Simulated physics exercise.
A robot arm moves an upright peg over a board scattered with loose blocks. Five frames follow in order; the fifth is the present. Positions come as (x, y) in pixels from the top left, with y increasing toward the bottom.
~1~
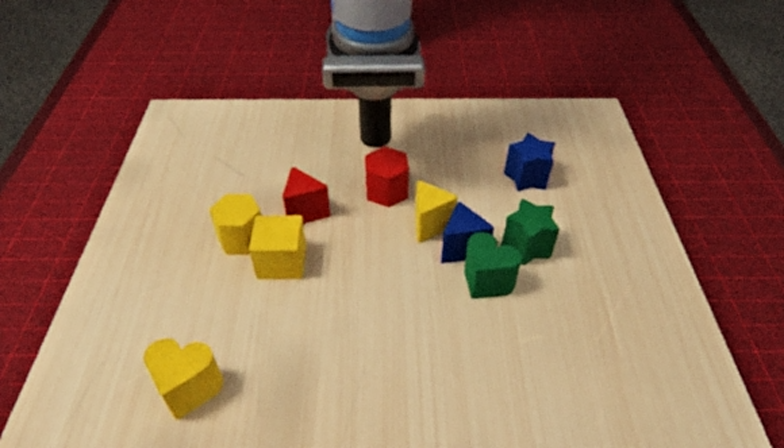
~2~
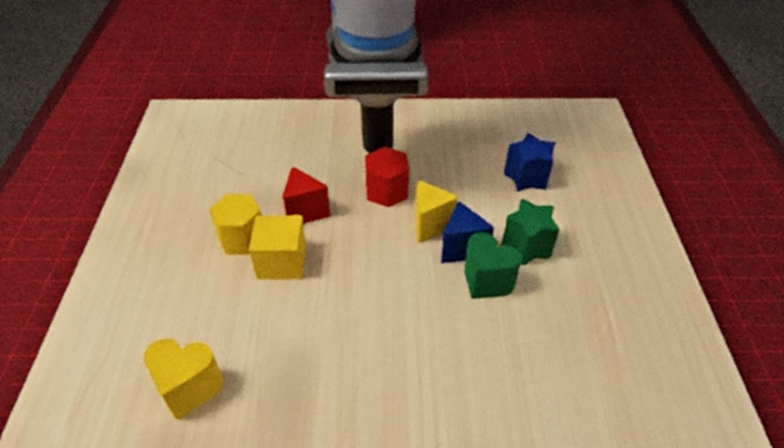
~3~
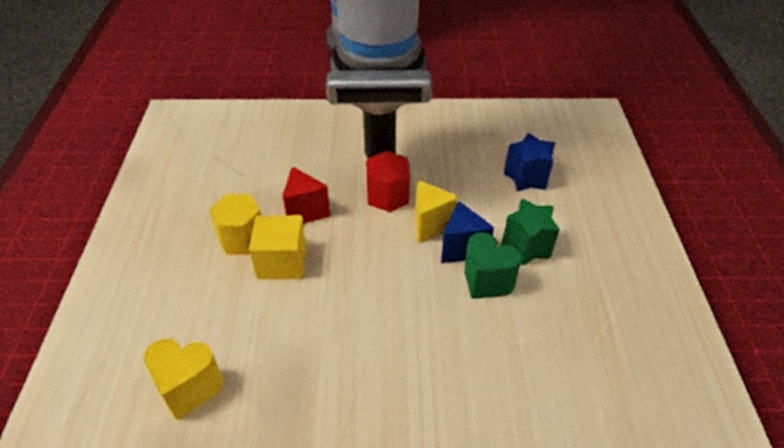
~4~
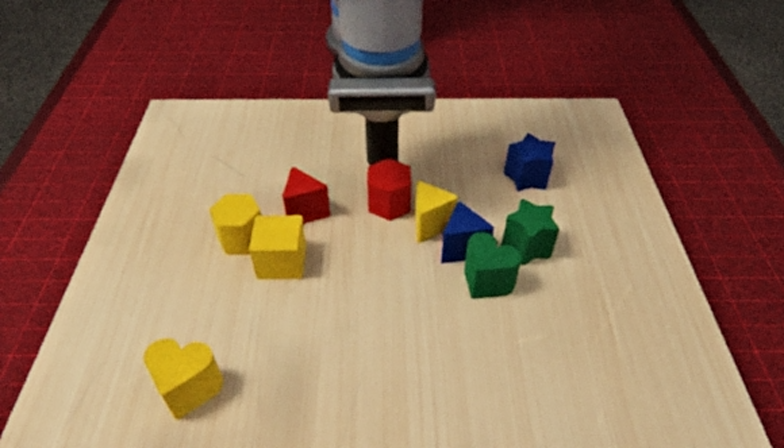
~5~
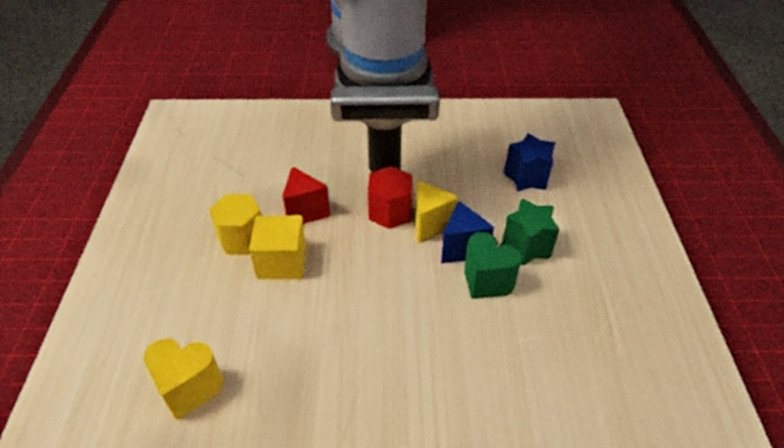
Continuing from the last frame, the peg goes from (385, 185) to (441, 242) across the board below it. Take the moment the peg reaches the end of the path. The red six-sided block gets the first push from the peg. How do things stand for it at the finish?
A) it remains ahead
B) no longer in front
Correct choice: B.
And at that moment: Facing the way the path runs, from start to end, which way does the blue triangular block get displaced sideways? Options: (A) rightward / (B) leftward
B.
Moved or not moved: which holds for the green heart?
Gets moved.
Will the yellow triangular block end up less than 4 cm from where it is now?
That would be a no.
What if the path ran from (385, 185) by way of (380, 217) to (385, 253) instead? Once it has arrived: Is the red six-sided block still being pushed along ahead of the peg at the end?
The answer is yes.
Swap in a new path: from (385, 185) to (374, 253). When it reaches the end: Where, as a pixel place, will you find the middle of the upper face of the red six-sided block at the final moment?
Its top middle: (402, 250).
What follows on the original path. Halfway along, peg at (414, 195); red six-sided block at (397, 208), turned 60° clockwise; yellow triangular block at (450, 203), turned 15° anticlockwise; blue triangular block at (471, 221), turned 20° clockwise.
At the end, peg at (442, 224); red six-sided block at (399, 220), turned 95° clockwise; yellow triangular block at (487, 226), turned 45° anticlockwise; blue triangular block at (517, 236); green heart at (511, 274), turned 45° clockwise.
